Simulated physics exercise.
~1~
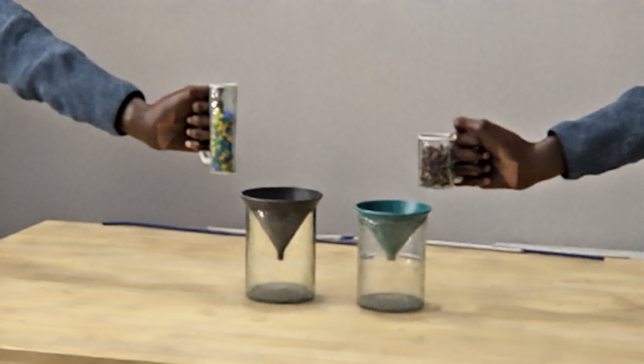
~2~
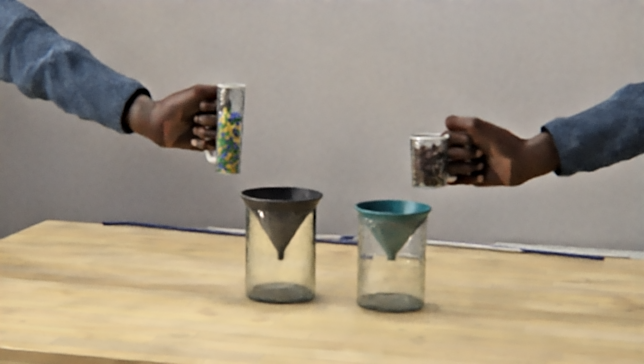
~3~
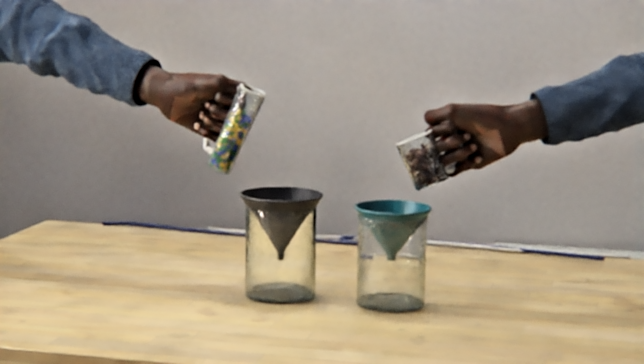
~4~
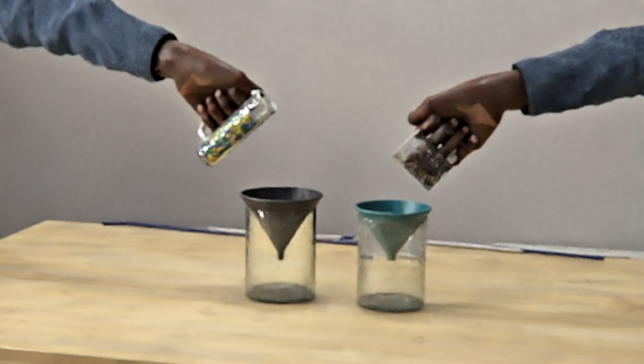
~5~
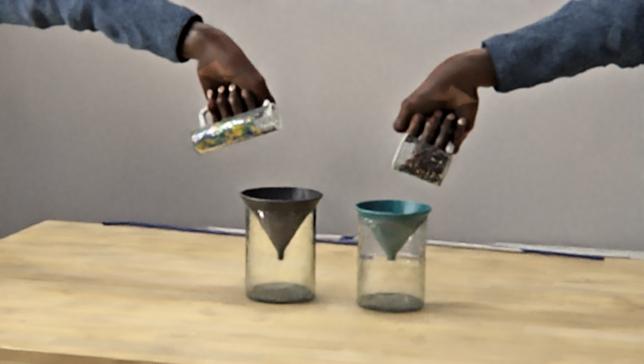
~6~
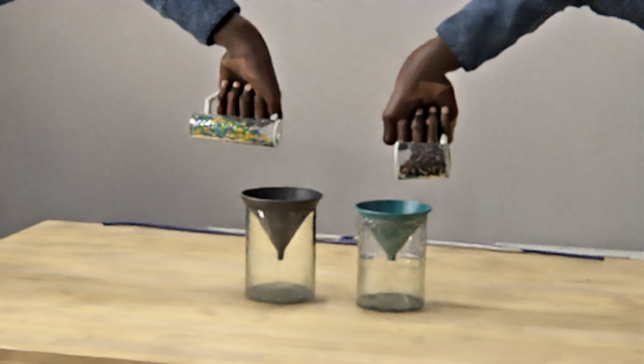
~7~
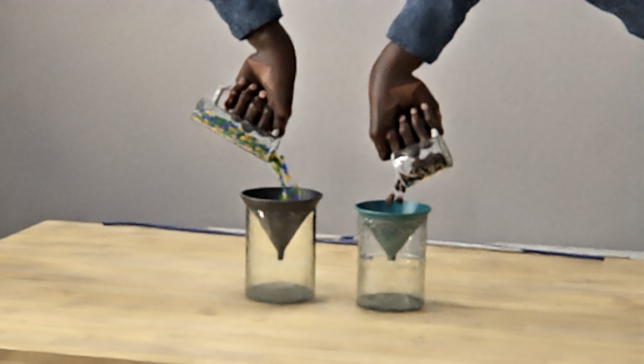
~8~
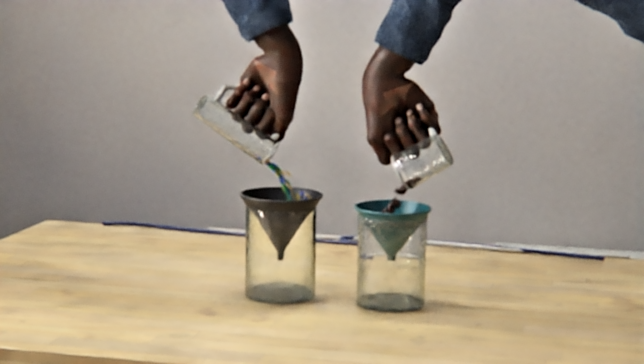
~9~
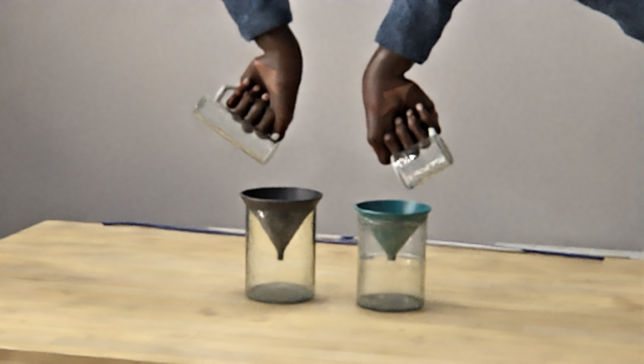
Two hands in blue sleeves hold clear cups above a pale wooden table, seen from the front by a still camera against a plain grey wall. The left cup holds blue, yellow and green pieces, while the right one holds dark brown bits. Below them, a dark grey funnel and a teal funnel each sit in a glass jar. The hands turn over and tip the cups onto their sides, and the contents then pour into the funnels together. Both cups end empty and tilted downward, with nothing visible at the bottom of either jar.
